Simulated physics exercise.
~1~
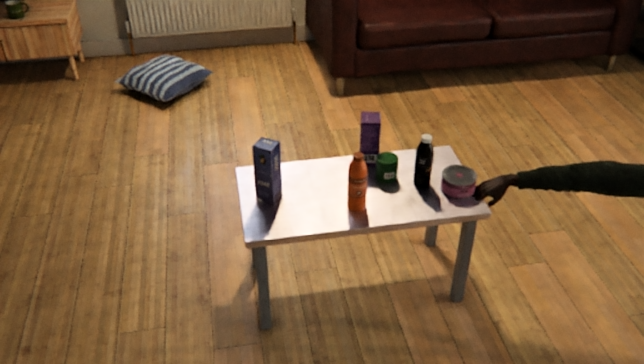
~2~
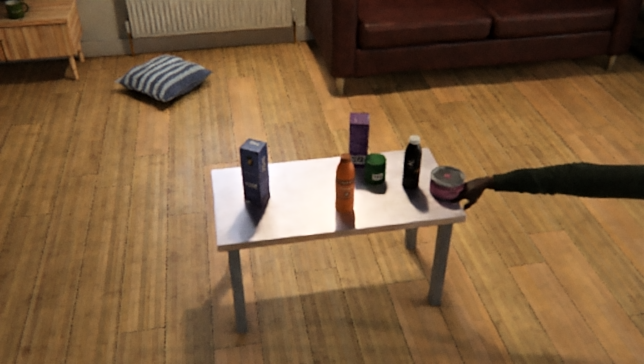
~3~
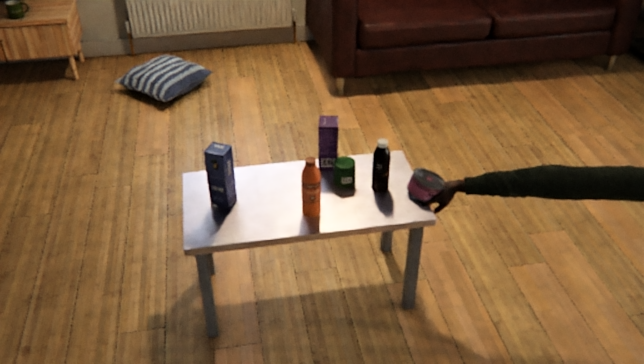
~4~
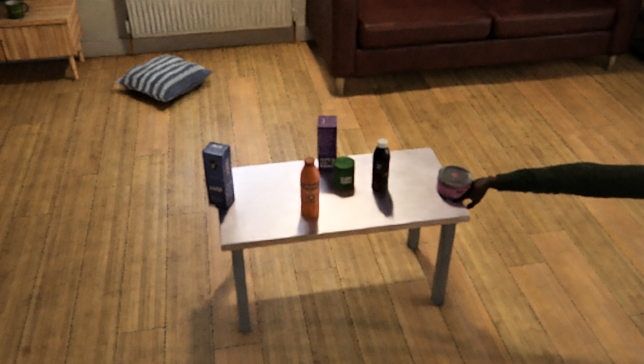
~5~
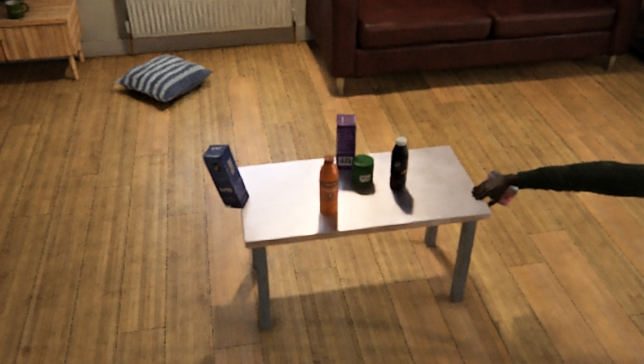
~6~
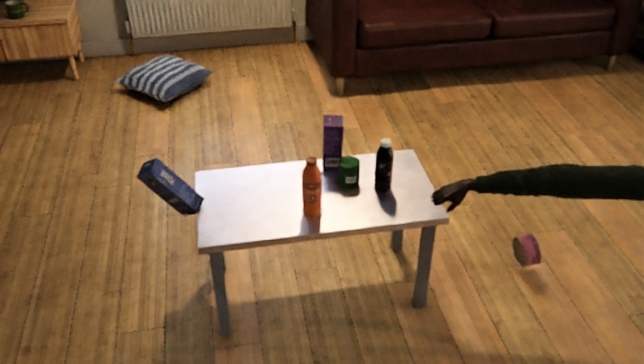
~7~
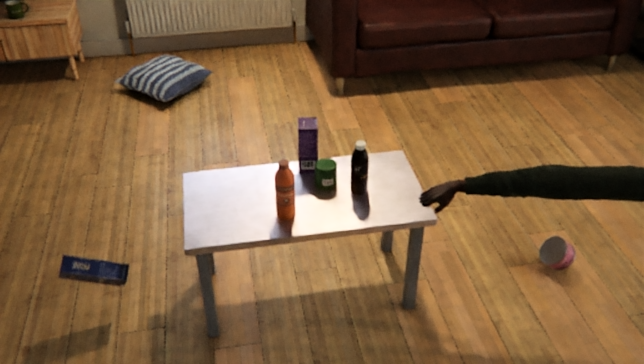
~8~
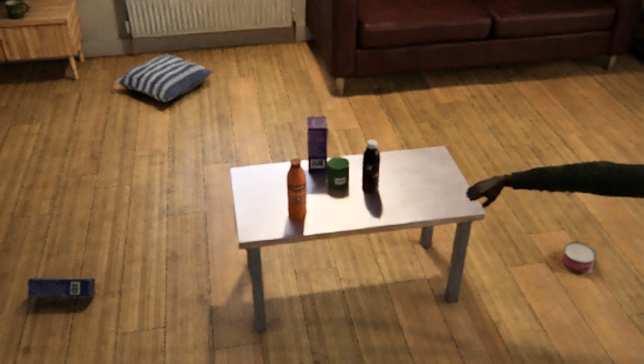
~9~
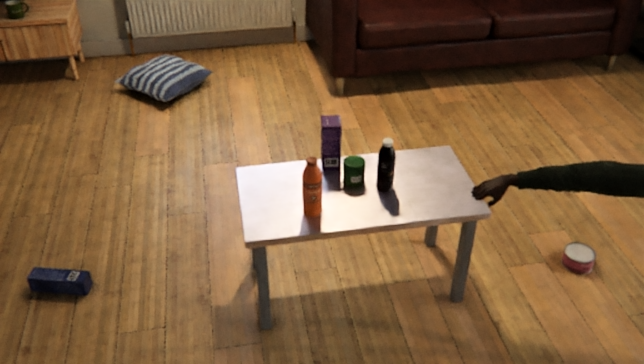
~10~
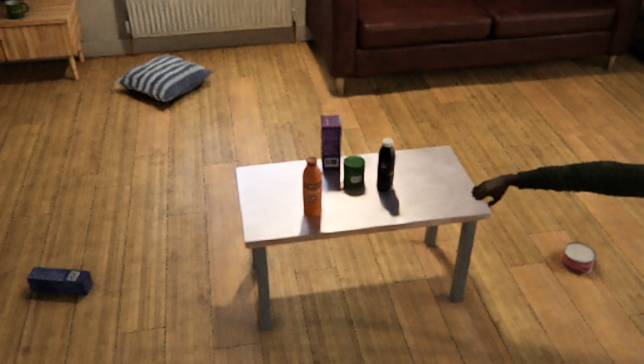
In a living room, a hand at the right end of a small white table moves it left and right repeatedly; a blue carton tips off the left end and a pink tub drops off the right, both ending on the floor while two bottles, a purple carton and a green jar stay upright.
